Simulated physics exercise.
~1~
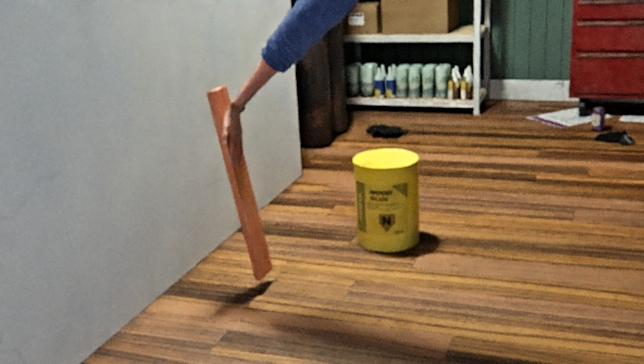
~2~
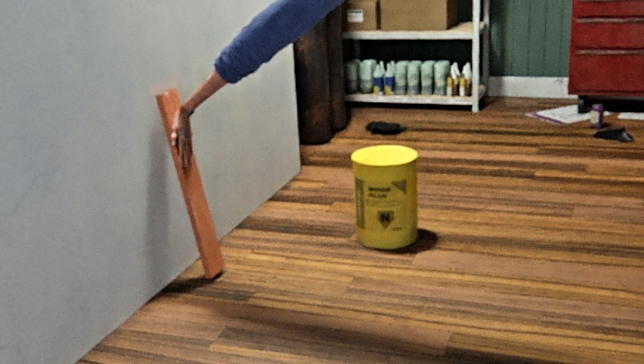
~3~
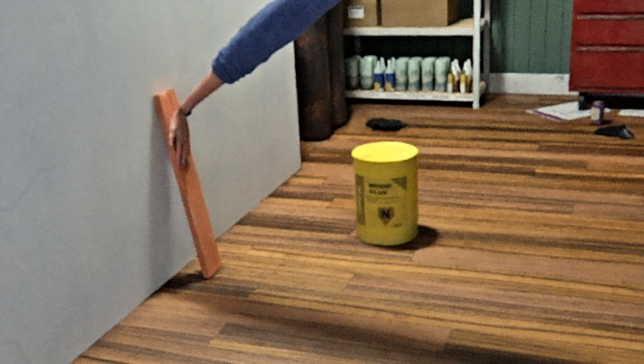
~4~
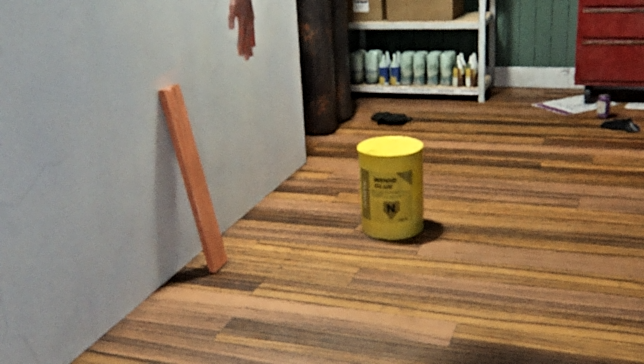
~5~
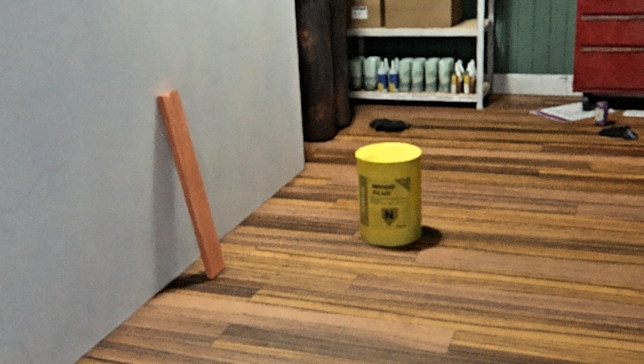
A room with a wooden plank floor is seen from slightly above, with a pale grey wall on the left and white shelves and a red cabinet at the back. A yellow pail with a printed label stands near the middle of the floor. A hand at the end of a blue sleeve holds an orange plank upright, moves it left and leans its top against the wall. The hand stays on it briefly, then lets go and draws back up out of view. The plank remains leaning against the wall, and the pail still stands in its place.
